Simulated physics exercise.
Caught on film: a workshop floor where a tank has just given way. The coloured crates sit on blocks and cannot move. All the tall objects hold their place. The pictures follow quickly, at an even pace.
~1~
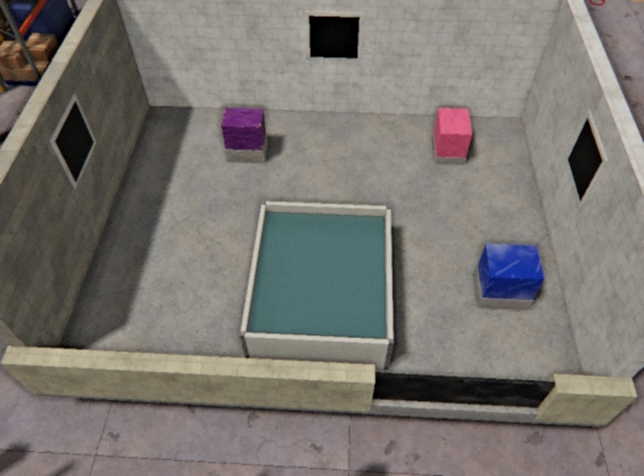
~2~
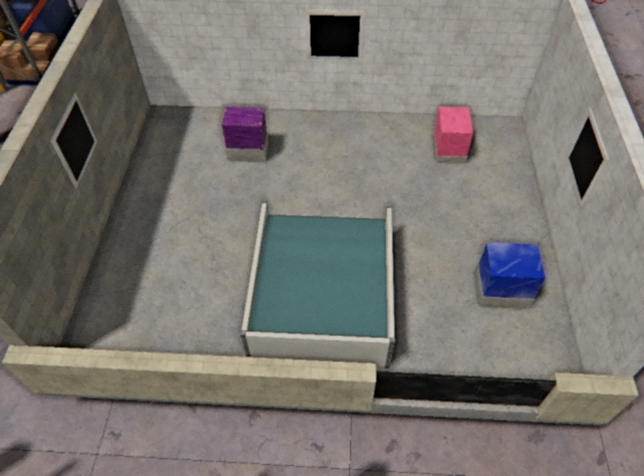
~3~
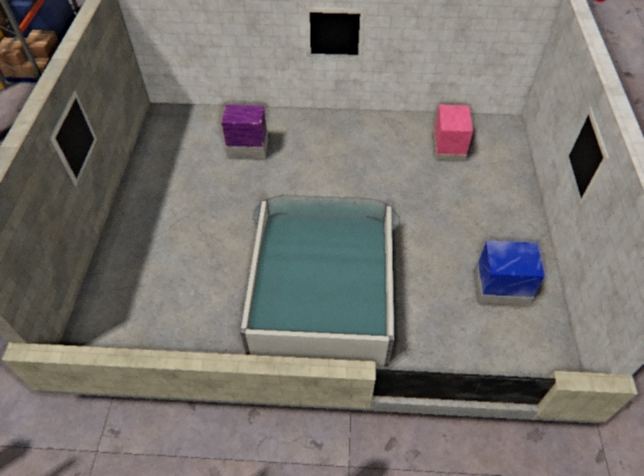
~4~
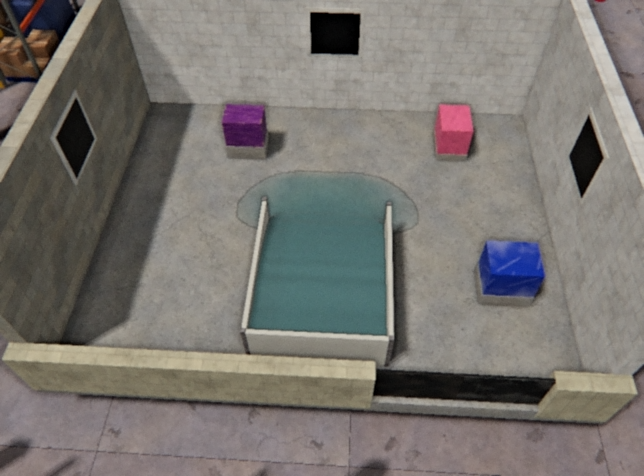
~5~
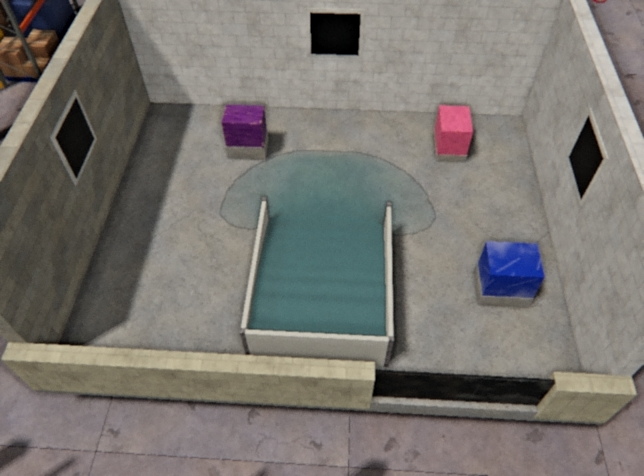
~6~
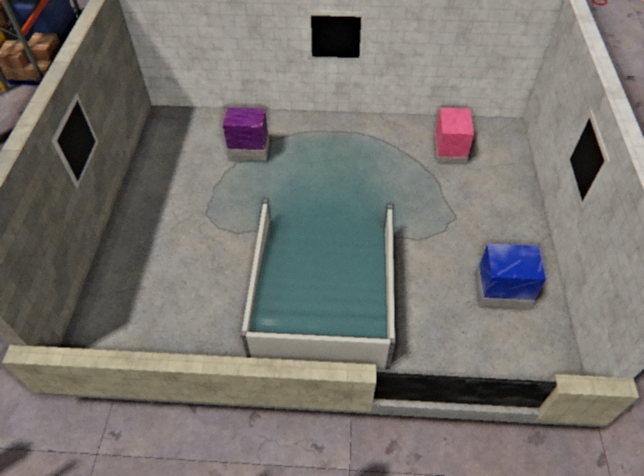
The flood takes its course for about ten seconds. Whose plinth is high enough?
The purple crate stays dry; the blue crate stays dry; the pink crate gets wet.
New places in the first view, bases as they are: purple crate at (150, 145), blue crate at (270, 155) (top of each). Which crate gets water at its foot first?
First comes the crate marked blue.
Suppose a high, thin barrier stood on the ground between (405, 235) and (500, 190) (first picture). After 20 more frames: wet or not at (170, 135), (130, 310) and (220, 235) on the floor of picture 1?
In turn: Awash, no water, clear.
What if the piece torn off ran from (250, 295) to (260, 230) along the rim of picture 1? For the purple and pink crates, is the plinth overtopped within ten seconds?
One by one: Purple crate is spared; pink crate is safe.
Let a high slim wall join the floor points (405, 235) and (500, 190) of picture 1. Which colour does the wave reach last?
That is the blue-painted one.
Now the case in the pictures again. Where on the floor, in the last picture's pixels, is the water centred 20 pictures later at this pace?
Near (327, 175).
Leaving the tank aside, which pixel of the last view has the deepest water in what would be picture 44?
Near (577, 386).
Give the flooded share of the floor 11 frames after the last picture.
Roughly 45 per cent.
A moment on, water covers 30 % of the floor; the purple crate water round its plinth, the blue crate not reached, the pink crate water round its plinth.
Next, water covers 45 % of the floor; the purple crate water round its plinth, the blue crate not reached, the pink crate water round its plinth.
Then, water covers 55 % of the floor; the purple crate water round its plinth, the blue crate not reached, the pink crate water round its plinth.
Later, water covers 90 % of the floor; the purple crate water round its plinth, the blue crate water round its plinth, the pink crate water round its plinth.
In the end, water covers 100 % of the floor; the purple crate stayed above the water, the blue crate stayed above the water, the pink crate was topped.
